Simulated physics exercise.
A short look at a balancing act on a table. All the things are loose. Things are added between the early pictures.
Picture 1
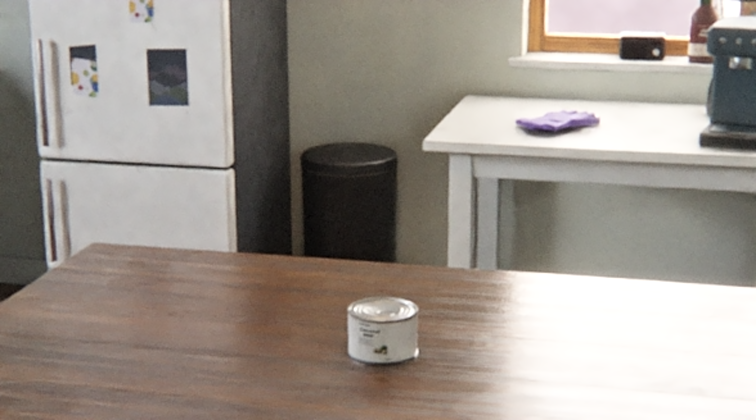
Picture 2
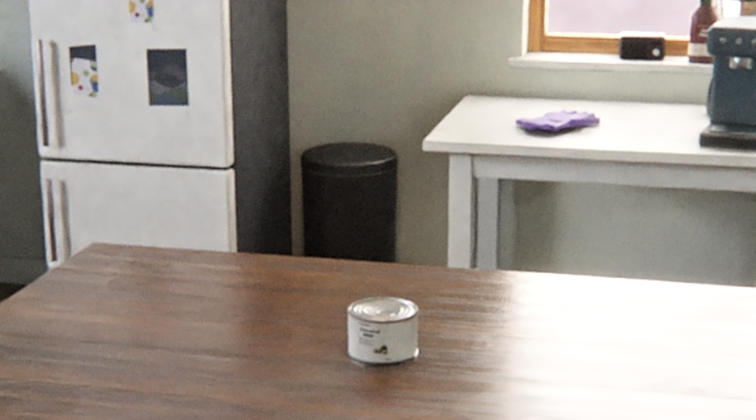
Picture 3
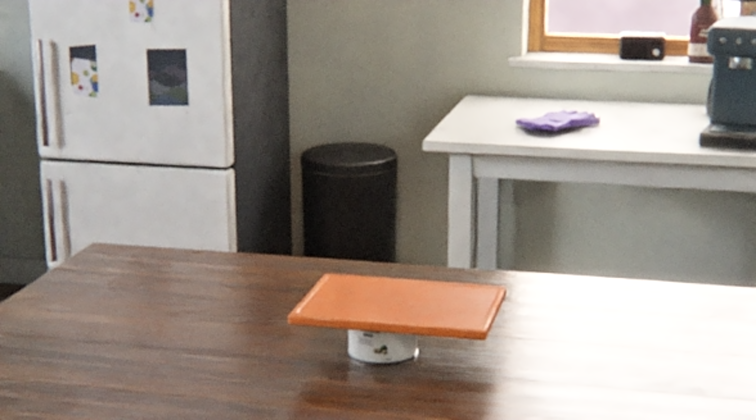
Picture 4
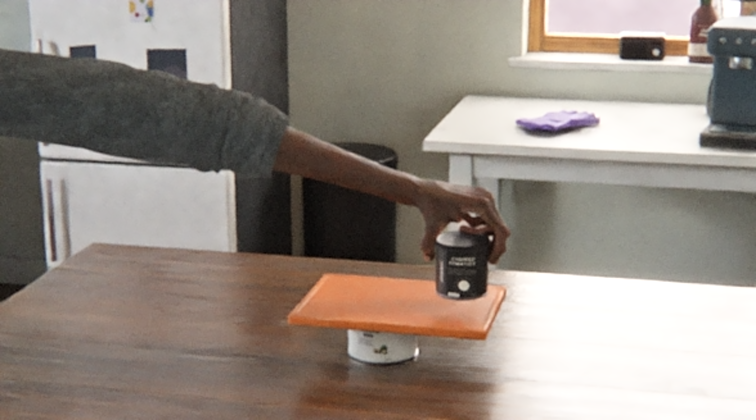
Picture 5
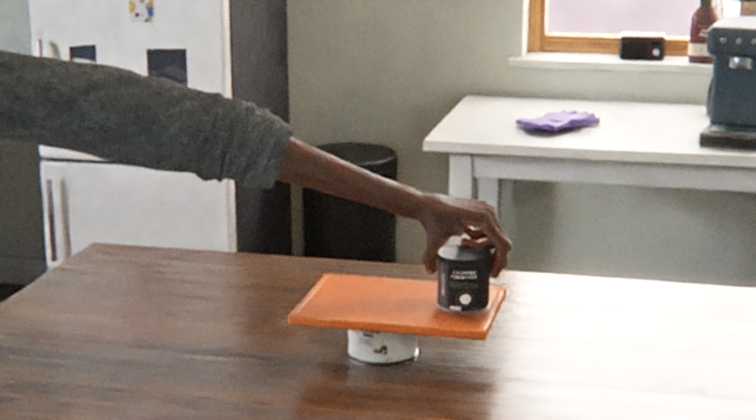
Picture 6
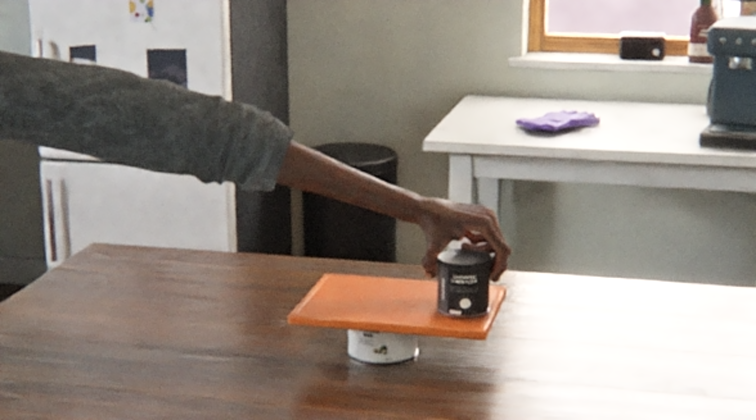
To begin with, a small white tin sits alone on a dark wooden table in a kitchen. An orange board then appears lying across its top. Next, an arm in a grey sleeve reaches in from the left and lowers a black tin onto the board's right side, keeping hold of it.
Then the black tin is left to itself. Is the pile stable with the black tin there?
The stack loses its balance.
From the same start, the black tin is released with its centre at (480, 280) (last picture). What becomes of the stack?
Then it comes apart.
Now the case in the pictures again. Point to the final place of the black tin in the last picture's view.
At about (564, 349).
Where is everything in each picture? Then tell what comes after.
In the first picture, the last thing is not in view yet; white tub (383, 331).
In the second picture, the last thing is not in view yet; white tub (383, 331).
In the third picture, the last thing is not in view yet.
The fourth picture shows coming down; black tin (462, 266).
The fifth picture shows coming down; black tin (464, 279).
The sixth picture shows set down, still held; black tin (464, 283).
Then, 0.30 s on from there, black tin now fallen; orange lid turned 36° from how it was put.
Then, 0.40 s on from there, orange lid turned 30° from how it was put.
Then, 0.50 s on from there, orange lid turned 25° from how it was put.
Then, 0.60 s on from there, orange lid turned 23° from how it was put.
In the end, fallen, black tin; moved from the start, orange lid; white tub unmoved. At the end, from the last picture's camera, black tin near (564, 349). The stack comes apart.
